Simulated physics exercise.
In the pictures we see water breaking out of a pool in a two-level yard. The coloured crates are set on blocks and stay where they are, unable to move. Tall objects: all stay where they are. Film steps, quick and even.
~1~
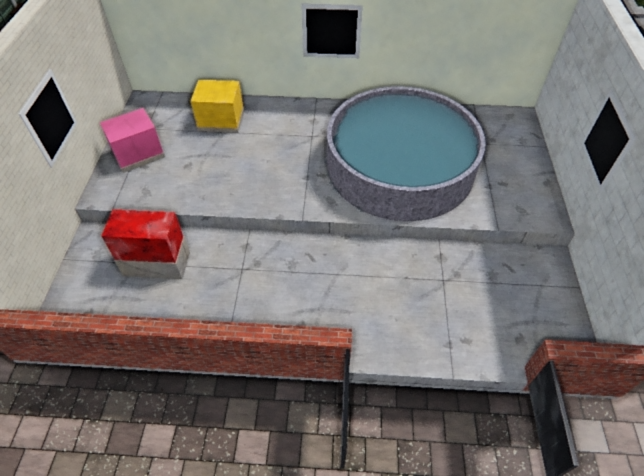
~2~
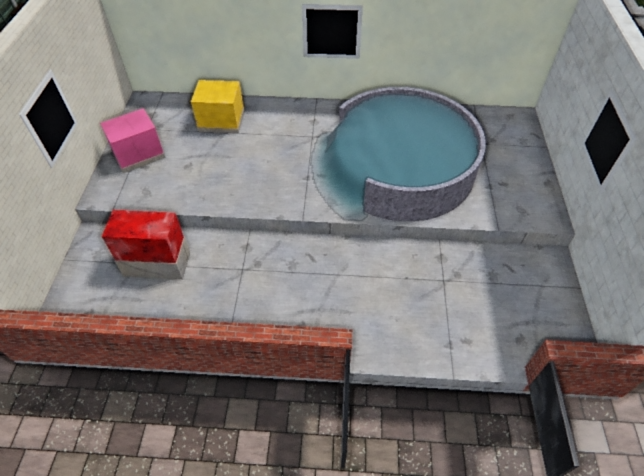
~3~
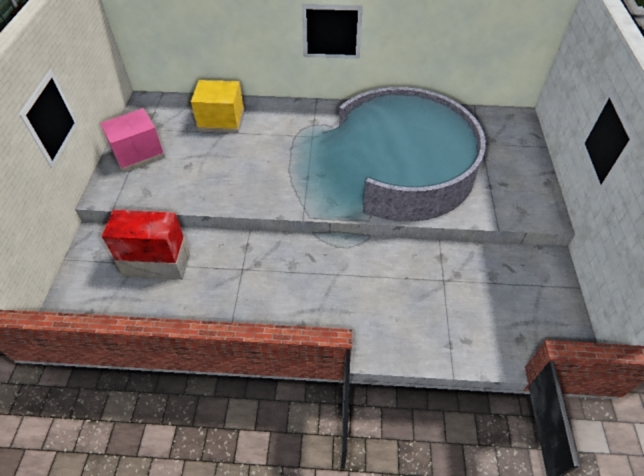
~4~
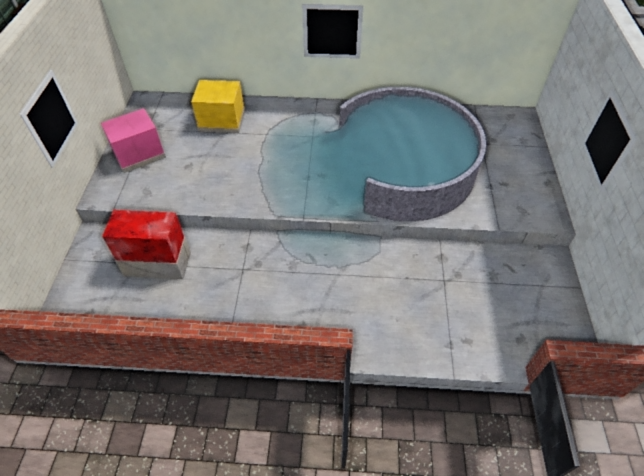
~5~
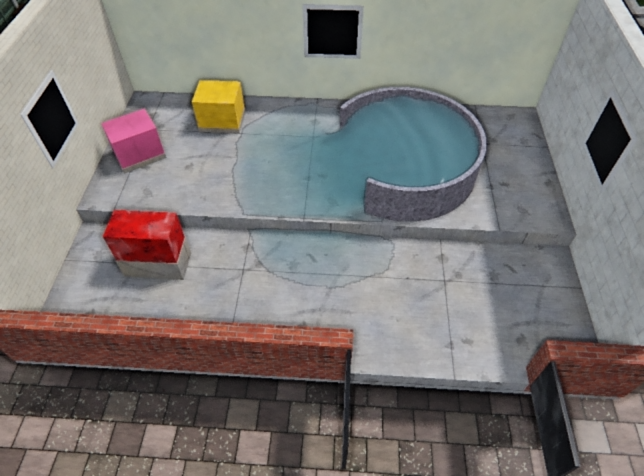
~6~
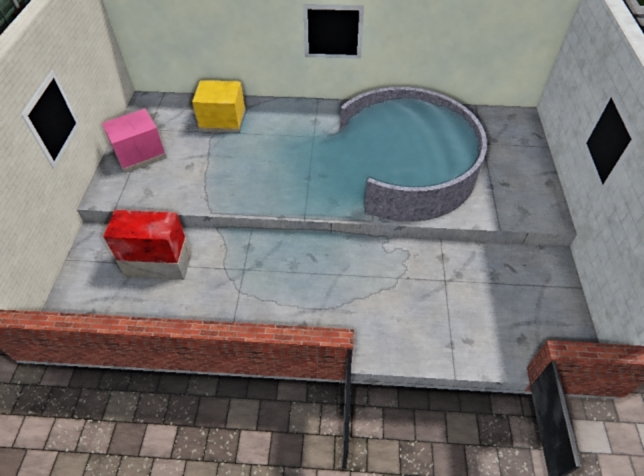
In this clip, a round pool on the upper level of a walled yard opens on its left side, and water pours out, spreading left across the upper floor and over the step onto the lower level.
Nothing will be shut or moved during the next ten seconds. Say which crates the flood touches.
Outcome: The yellow crate gets dampened by the water; the pink crate gets dampened by the water; the red crate avoids any dampness from the water.
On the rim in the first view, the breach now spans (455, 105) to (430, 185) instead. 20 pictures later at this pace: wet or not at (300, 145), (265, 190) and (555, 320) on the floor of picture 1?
Place one: Spared by the leak. Place two: Spared by the leak. Place three: Reached by the flood.
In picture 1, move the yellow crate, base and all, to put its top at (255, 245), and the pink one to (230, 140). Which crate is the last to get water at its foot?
The red one comes last.
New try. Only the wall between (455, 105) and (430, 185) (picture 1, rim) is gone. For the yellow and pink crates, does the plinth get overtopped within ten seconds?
So the yellow crate goes wet while the pink crate remains untouched.
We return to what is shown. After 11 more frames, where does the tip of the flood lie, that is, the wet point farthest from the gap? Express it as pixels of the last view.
I'd go with roughly (31, 336).
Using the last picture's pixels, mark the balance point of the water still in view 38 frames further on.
It's close to (249, 209).
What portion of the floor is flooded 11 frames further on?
Near 55 in a hundred.
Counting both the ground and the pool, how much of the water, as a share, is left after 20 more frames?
Near 100 percent, give or take.
A moment on, water covers 45 % of the floor; the yellow crate water round its plinth, the pink crate water round its plinth, the red crate water round its plinth.
Next, water covers 55 % of the floor; the yellow crate water round its plinth, the pink crate water round its plinth, the red crate water round its plinth.
Then, water covers 60 % of the floor; the yellow crate water round its plinth, the pink crate water round its plinth, the red crate water round its plinth.
Later, water covers 80 % of the floor; the yellow crate water round its plinth, the pink crate water round its plinth, the red crate water round its plinth.
In the end, water covers 95 % of the floor; the yellow crate was topped, the pink crate was topped, the red crate stayed above the water.
